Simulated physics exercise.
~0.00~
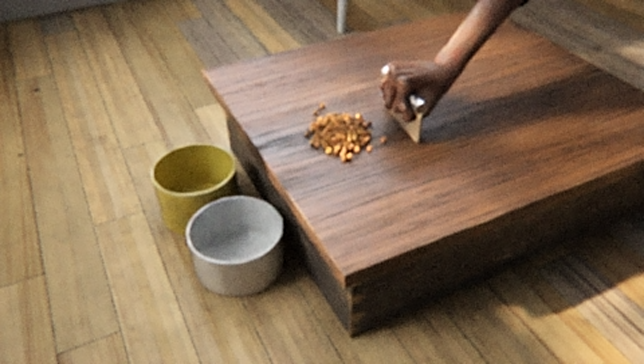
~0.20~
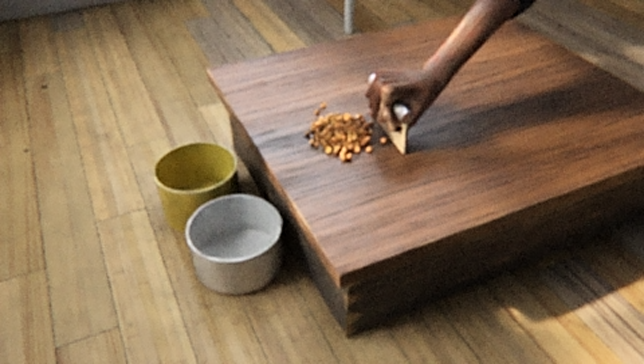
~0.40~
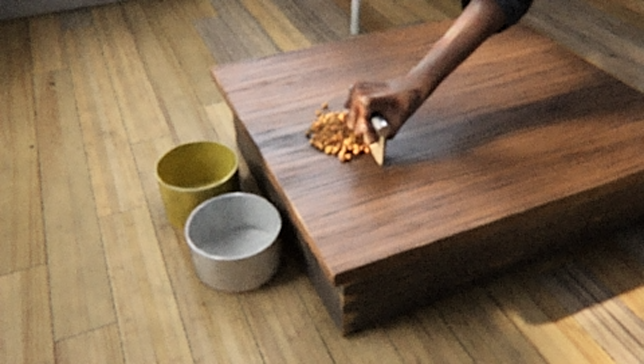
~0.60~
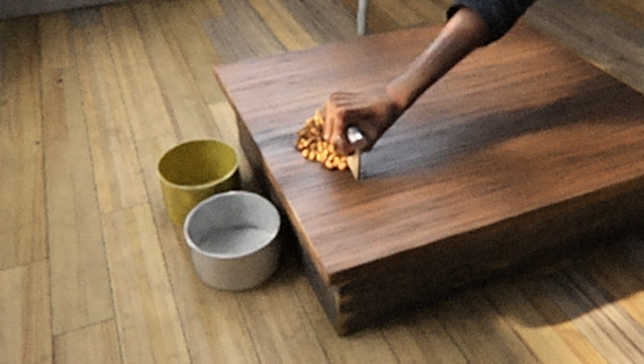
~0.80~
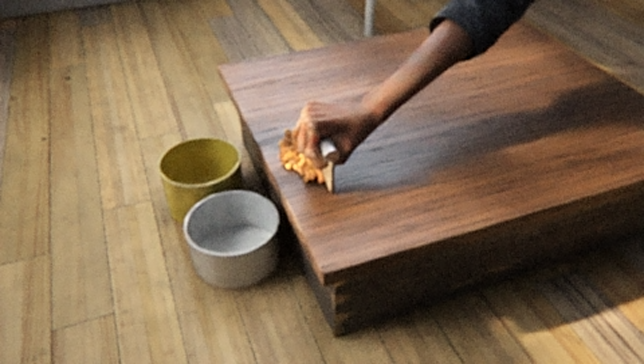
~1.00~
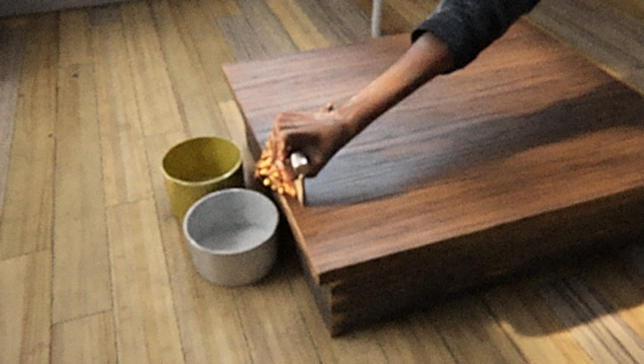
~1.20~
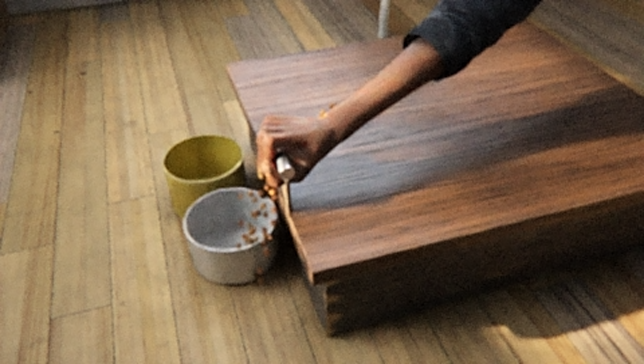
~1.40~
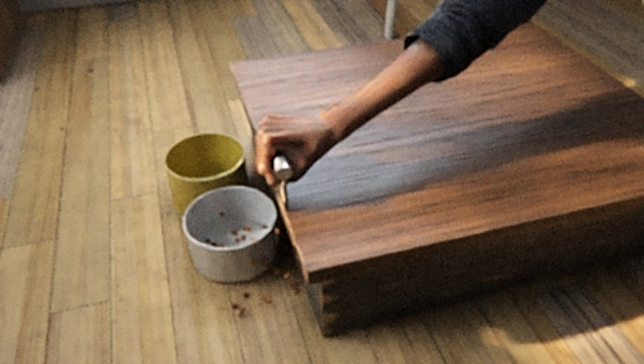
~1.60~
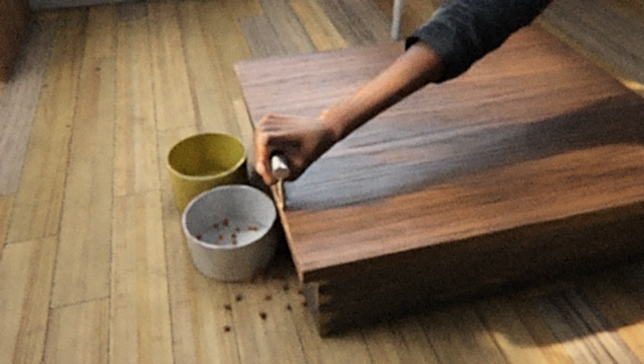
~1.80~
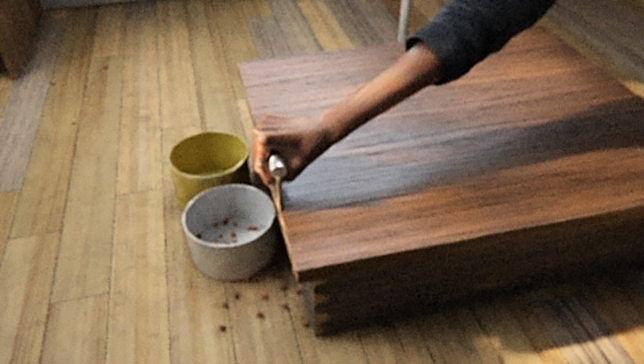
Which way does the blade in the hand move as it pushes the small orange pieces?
The blade moves to the left, toward the edge of the wooden top beside the pots.
